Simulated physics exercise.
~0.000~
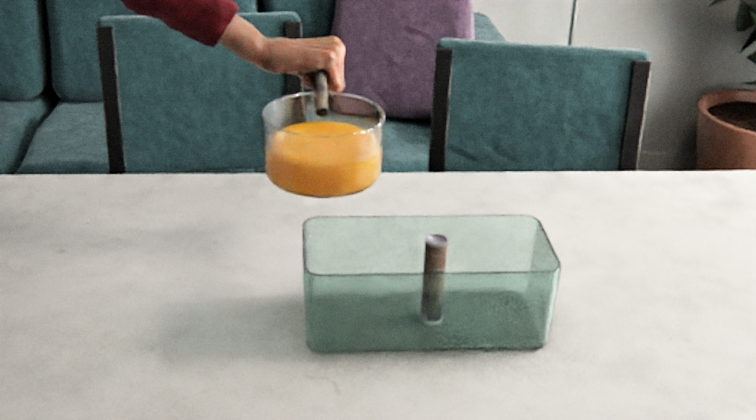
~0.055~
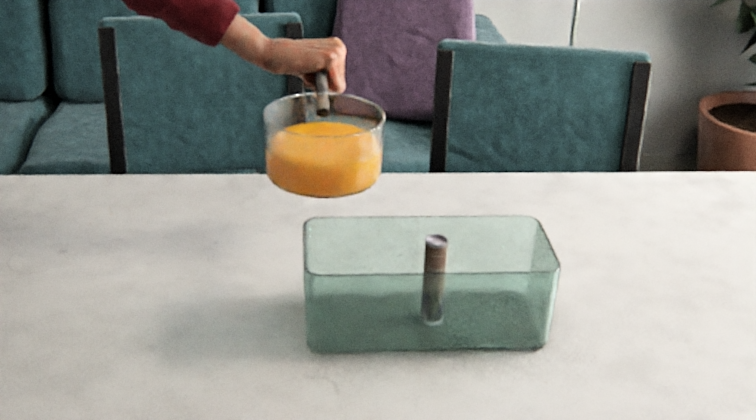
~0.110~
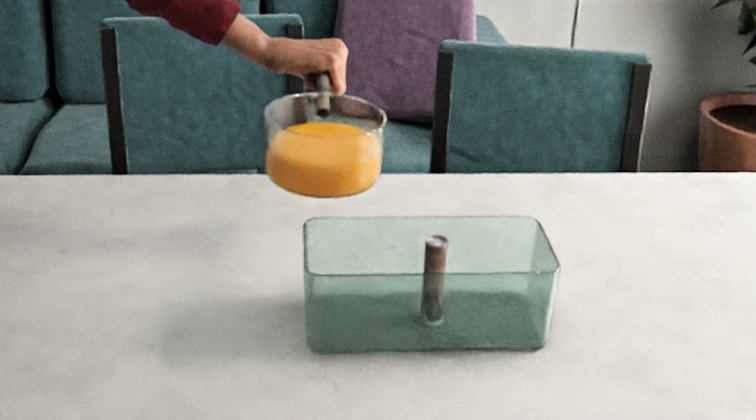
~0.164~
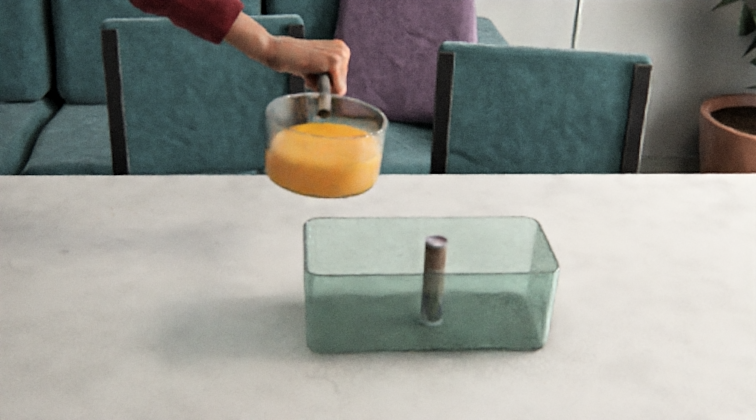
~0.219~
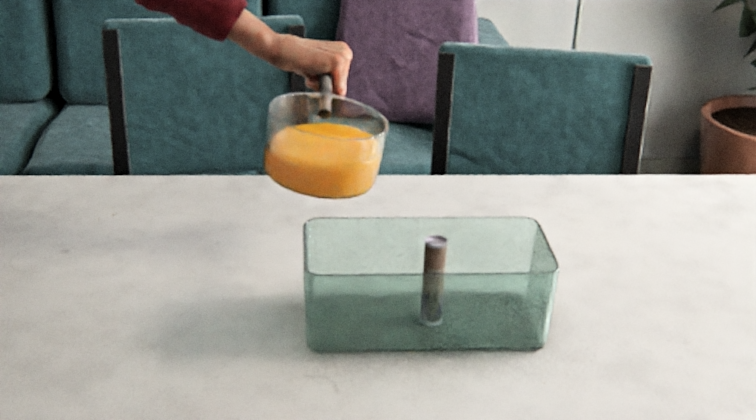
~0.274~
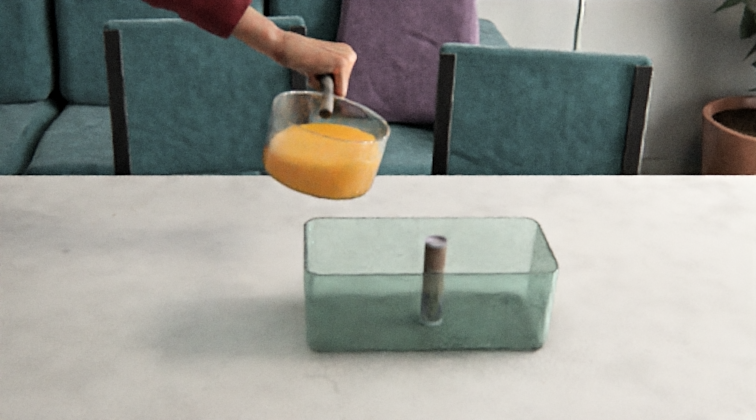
A hand tilting a clear saucepan of orange juice gradually to the right above a table with an empty green glass basin.
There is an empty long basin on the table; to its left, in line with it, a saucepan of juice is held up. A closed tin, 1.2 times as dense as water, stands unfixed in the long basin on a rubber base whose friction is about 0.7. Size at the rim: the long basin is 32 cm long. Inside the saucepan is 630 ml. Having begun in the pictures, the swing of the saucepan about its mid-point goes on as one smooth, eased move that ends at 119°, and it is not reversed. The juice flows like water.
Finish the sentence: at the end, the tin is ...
Standing on its base.
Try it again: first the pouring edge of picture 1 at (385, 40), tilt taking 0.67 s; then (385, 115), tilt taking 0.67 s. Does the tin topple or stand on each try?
Trial 1 - tin tips; trial 2 - tin stays standing.
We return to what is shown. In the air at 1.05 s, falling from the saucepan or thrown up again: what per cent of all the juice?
About 10 per cent.
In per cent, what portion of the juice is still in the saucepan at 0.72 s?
Near 64 in a hundred.
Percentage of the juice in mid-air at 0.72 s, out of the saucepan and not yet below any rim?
Estimate: Some 30 % of the total.
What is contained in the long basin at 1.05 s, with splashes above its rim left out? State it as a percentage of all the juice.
It works out near 82 per cent.
Then, 0.72 s in, the tilt is 73° and 64 per cent is still to pour; the tin stands where it began.
Then, 1.05 s in, the tilt is 111° and 8 per cent is still to pour; the tin stands where it began.
Then, 1.39 s in, the tilt is 119° and 0 per cent is still to pour; the tin stands where it began.
Then, 1.76 s in, the tilt is 119° and 0 per cent is still to pour; the tin stands where it began.
Finally, the tin stands where it began.
